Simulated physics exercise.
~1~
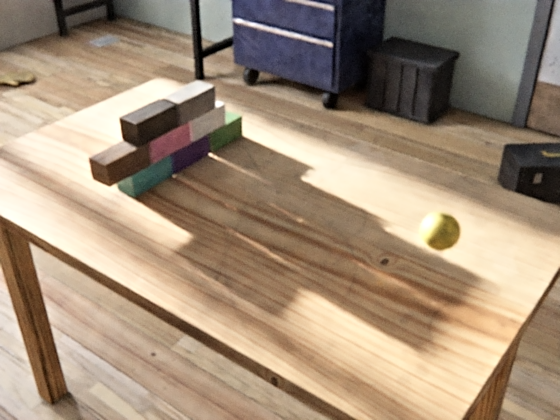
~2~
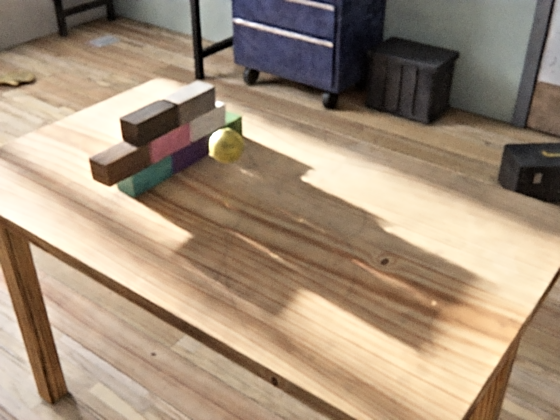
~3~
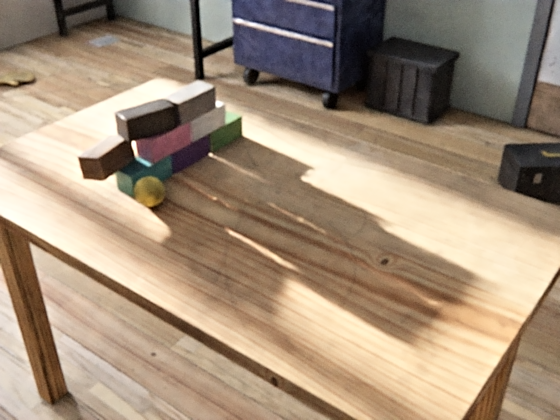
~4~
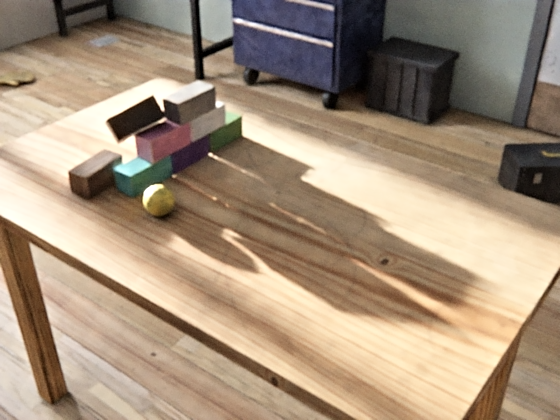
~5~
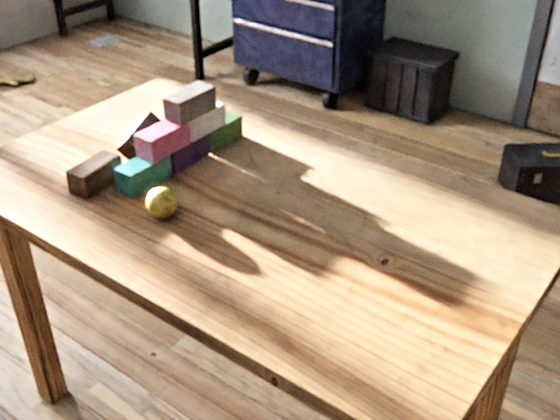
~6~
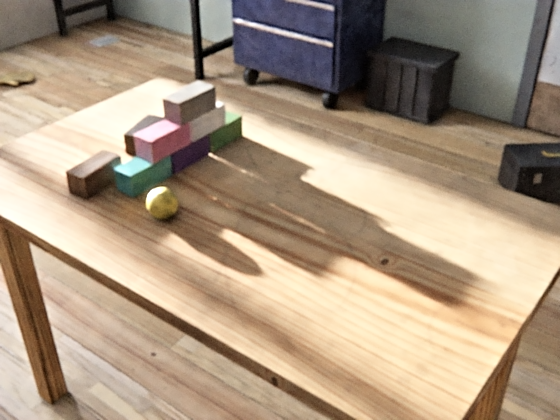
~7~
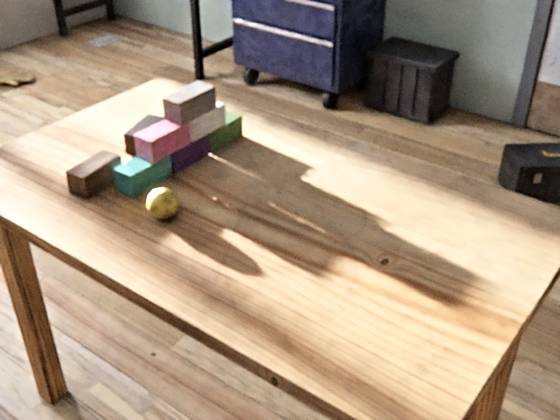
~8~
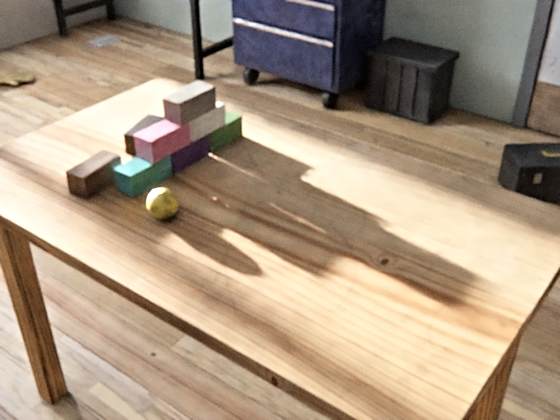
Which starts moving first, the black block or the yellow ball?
The yellow ball moves first, travelling left to the stack, and the black block only starts to tip over afterwards.
Yellow ball flying left into stacked blocks on a table, brown block then black one toppling, ball settling in front.
